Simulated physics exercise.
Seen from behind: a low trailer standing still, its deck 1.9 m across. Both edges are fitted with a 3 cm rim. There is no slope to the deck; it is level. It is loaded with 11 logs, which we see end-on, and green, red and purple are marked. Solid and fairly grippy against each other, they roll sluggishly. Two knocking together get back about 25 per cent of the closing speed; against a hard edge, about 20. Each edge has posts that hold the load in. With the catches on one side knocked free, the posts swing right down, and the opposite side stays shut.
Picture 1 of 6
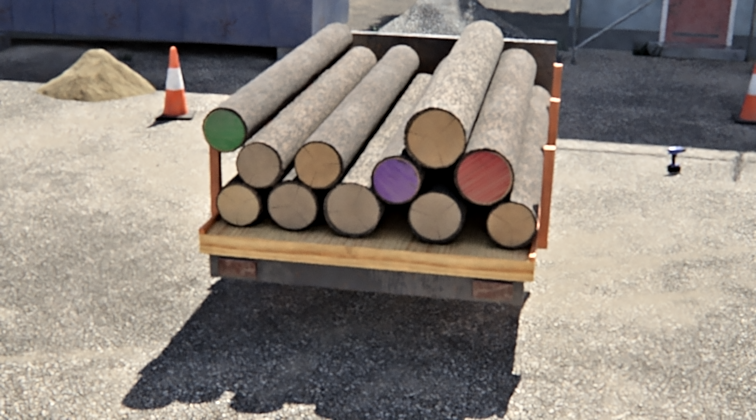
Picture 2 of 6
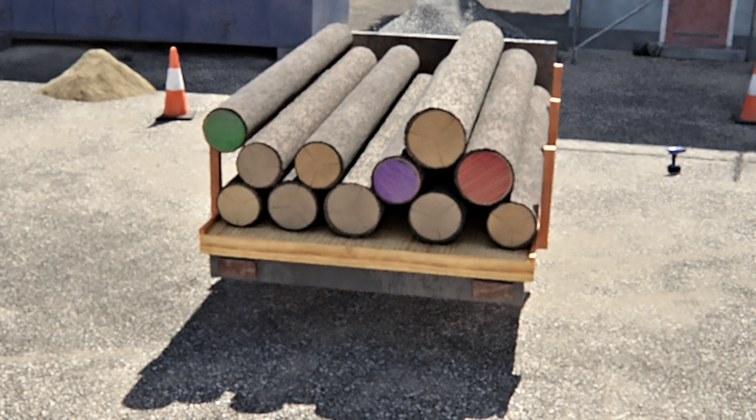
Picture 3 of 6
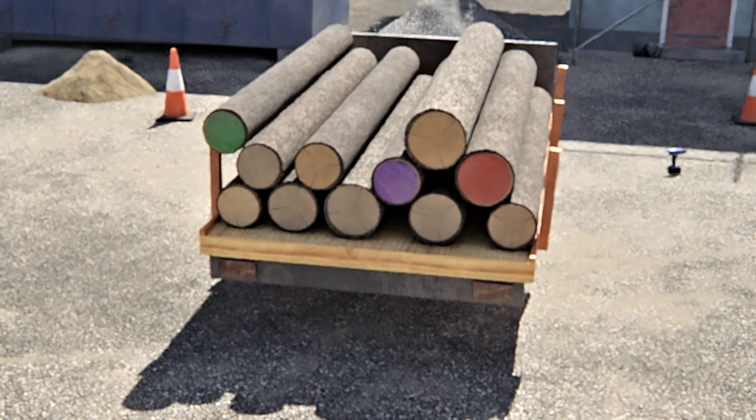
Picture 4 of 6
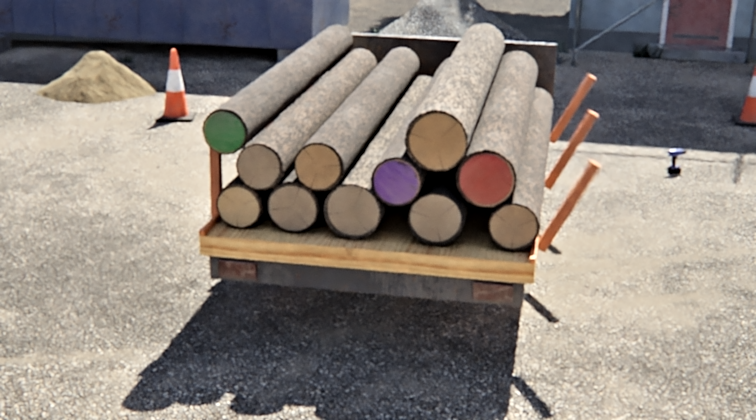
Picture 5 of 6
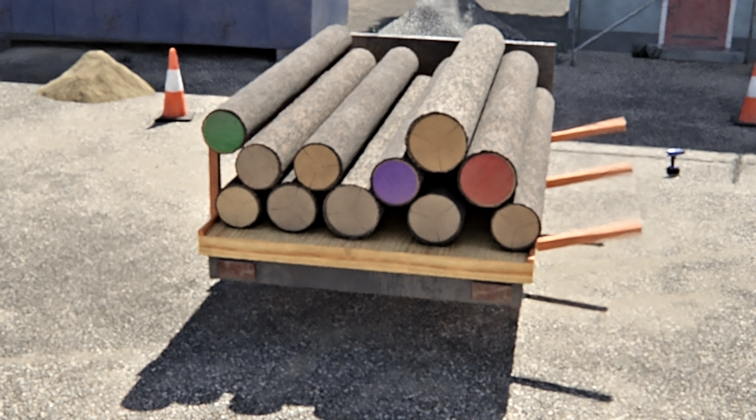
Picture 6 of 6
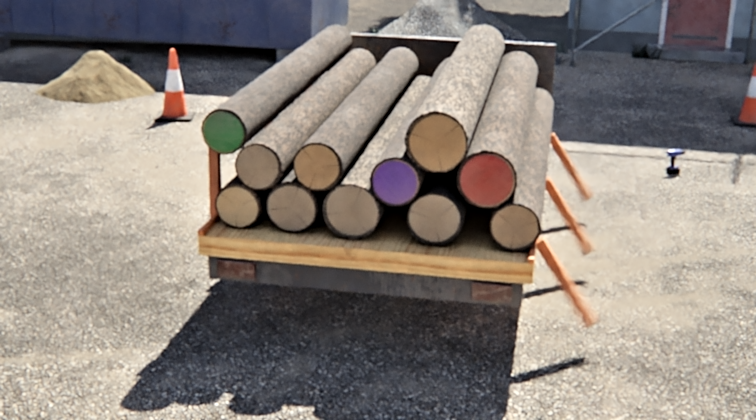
We see a stationary trailer stacked with logs, their ends facing us, one green, one purple and one red; the orange posts on the right swing outward and down past the deck, while the logs barely shift.
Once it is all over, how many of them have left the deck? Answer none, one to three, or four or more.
Answer: None.
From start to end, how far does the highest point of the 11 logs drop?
About 0 cm.
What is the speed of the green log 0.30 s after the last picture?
Its speed is roughly 0.0 m/s.
Then, 0.3 s past the sixth picture, green is up on others, 10 cm from the left edge; red is up on others, 30 cm from the right edge; purple is up on others, 80 cm from the right edge; 0 of 11 are off.
Finally (0.7 s after the last picture), green is up on others, 10 cm from the left edge; red is up on others, 30 cm from the right edge; purple is up on others, 80 cm from the right edge; 0 of 11 are off.
